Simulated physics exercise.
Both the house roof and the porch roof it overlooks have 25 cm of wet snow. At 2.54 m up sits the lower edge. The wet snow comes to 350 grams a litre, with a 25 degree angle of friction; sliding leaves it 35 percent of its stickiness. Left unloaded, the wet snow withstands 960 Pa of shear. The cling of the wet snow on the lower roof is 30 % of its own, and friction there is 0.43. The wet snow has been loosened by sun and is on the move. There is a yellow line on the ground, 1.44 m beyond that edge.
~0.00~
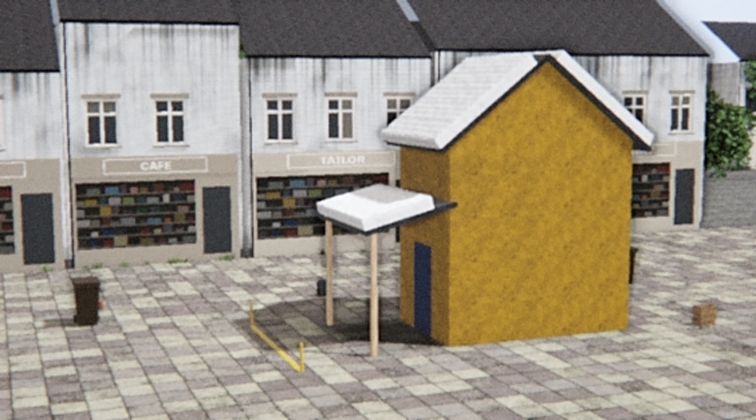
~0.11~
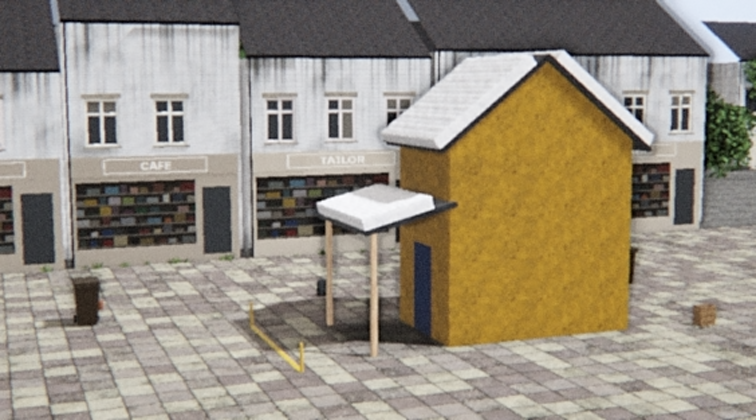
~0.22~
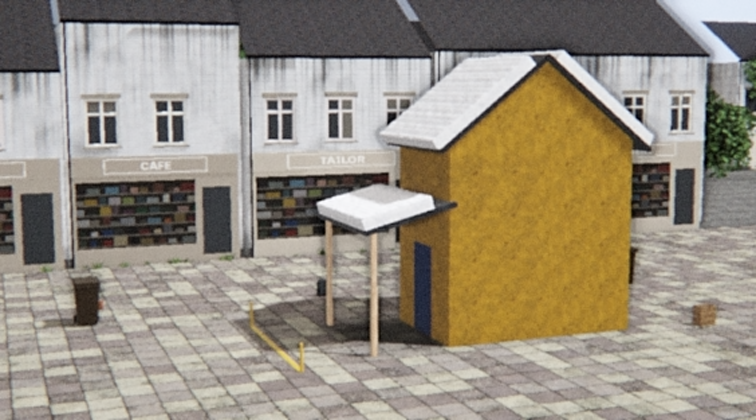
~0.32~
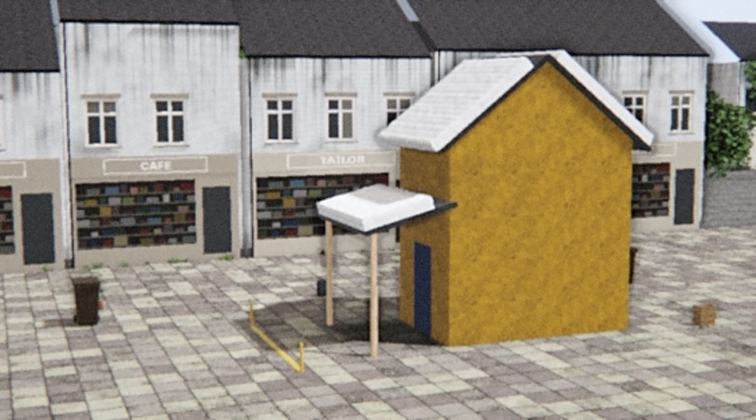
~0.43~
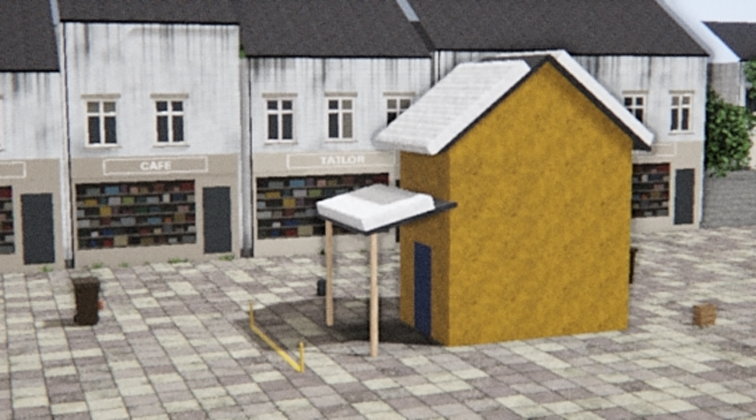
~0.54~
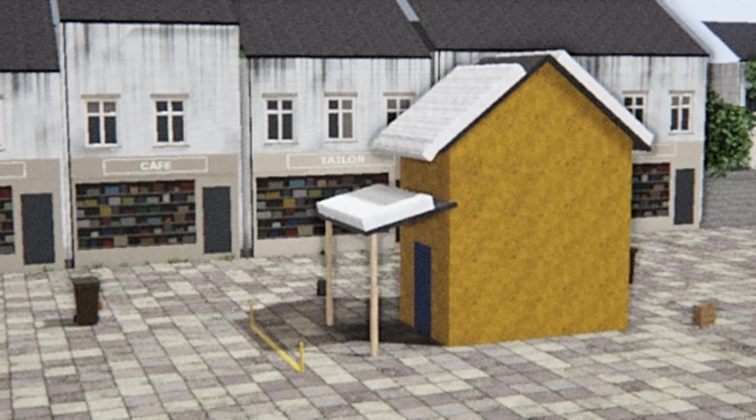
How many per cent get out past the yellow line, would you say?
I would say 17 percent.
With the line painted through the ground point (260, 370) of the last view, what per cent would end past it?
About 6 %.
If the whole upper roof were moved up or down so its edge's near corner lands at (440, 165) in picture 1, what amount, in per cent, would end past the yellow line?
It would then be around 6 percent.
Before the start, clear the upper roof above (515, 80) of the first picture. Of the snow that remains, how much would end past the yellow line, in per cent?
I'd say close to 8 in a hundred.
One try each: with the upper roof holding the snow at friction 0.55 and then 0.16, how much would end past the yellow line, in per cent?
Respectively 2 percent and 40 percent.
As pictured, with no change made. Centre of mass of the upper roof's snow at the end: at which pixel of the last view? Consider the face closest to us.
Somewhere about (332, 304), I'd say.
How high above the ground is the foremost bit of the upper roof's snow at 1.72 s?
I'd say around 2.6 metres.
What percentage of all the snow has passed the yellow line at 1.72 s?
Roughly 0 per cent.
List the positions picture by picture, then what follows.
Leading edge of the wet snow at (439, 147), in the first frame.
Leading edge of the wet snow at (439, 147), its middle shifted 1.2 cm, in the second frame.
Leading edge of the wet snow at (438, 148), its middle shifted 4.9 cm, 2 % of it past the upper edge, in one piece, in the third frame.
Leading edge of the wet snow at (435, 150), its middle shifted 11 cm, 4 % of it past the upper edge, in one piece, in the fourth frame.
Leading edge of the wet snow at (432, 146), its middle shifted 21 cm, 8 % of it past the upper edge, in one piece, in the fifth frame.
Leading edge of the wet snow at (427, 151), its middle shifted 34 cm, 12 % of it past the upper edge, cracking, in the sixth frame.
After 1.08 s, none is below the lower edge and 0 % is past the line.
After 1.72 s, none is below the lower edge and 0 % is past the line.
After 2.36 s, 43 % is below the lower edge and 6 % is past the line.
After 3.00 s, 52 % is below the lower edge and 17 % is past the line.
After 3.50 s, at the end, 52 % is below the lower edge and 17 % is past the line.
